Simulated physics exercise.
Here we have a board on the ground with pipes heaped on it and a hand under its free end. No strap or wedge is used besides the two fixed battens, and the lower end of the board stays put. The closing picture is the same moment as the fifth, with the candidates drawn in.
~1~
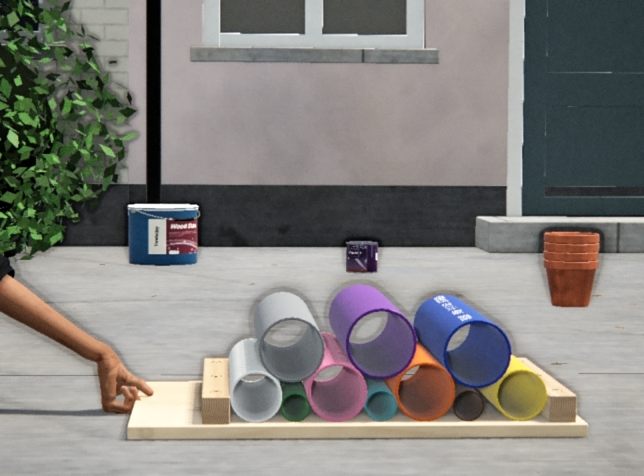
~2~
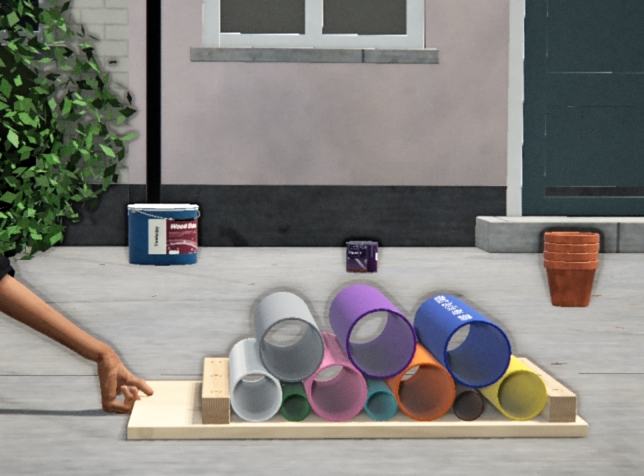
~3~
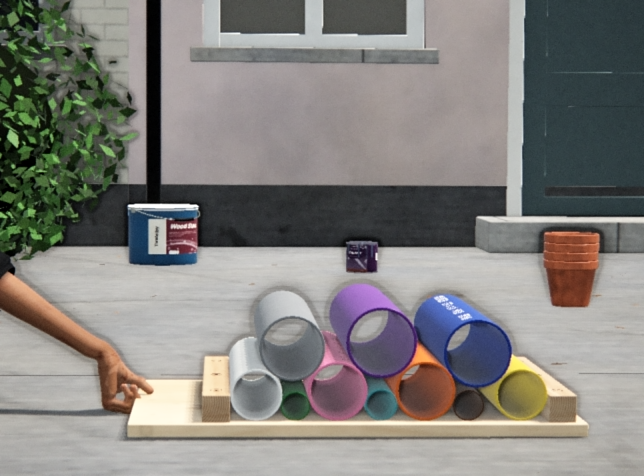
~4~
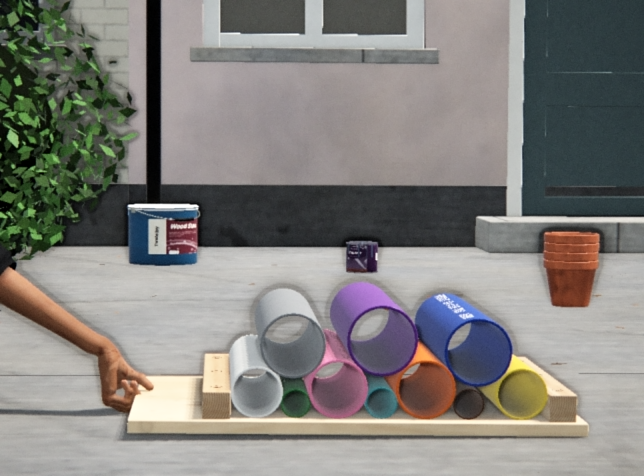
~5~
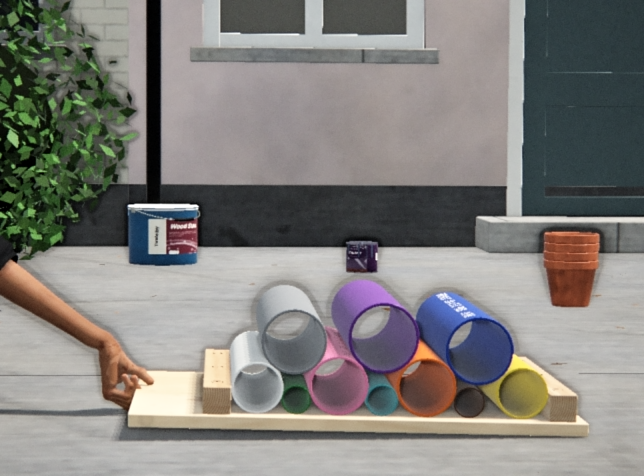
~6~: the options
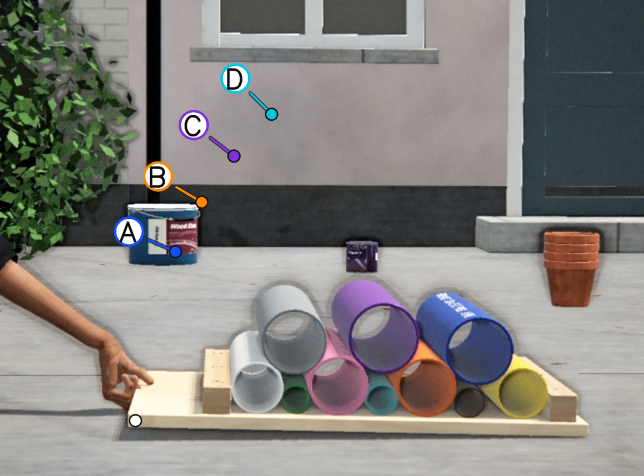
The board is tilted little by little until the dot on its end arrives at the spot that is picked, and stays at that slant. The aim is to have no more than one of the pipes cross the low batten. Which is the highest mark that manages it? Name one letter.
Stop at C.
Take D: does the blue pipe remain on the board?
The blue pipe: No.
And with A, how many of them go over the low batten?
It comes to none.
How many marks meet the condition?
Three of them.
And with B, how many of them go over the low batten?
At B the number is none.
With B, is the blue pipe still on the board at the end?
The blue pipe: Yes.
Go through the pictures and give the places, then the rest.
In the first picture, pink pipe (338, 392); turquoise pipe (381, 406); orange pipe (425, 392).
In the second picture, orange pipe (425, 391).
In the third picture, board (349, 394); white pipe (257, 395); green pipe (295, 406); pink pipe (338, 391).
In the fourth picture, board (349, 392); white pipe (257, 392); green pipe (295, 403).
In the fifth picture, board (350, 389); white pipe (257, 387); green pipe (296, 399).
On the copy, A at (176, 252); B at (202, 202); C at (234, 156); D at (271, 114); the white dot at (136, 421).
On C. First, board at 20°.
Then, board at 37°.
Finally, board at 37°, none over the low batten.
By contrast, A none over the low batten; B none over the low batten; D two over the low batten (blue, purple).
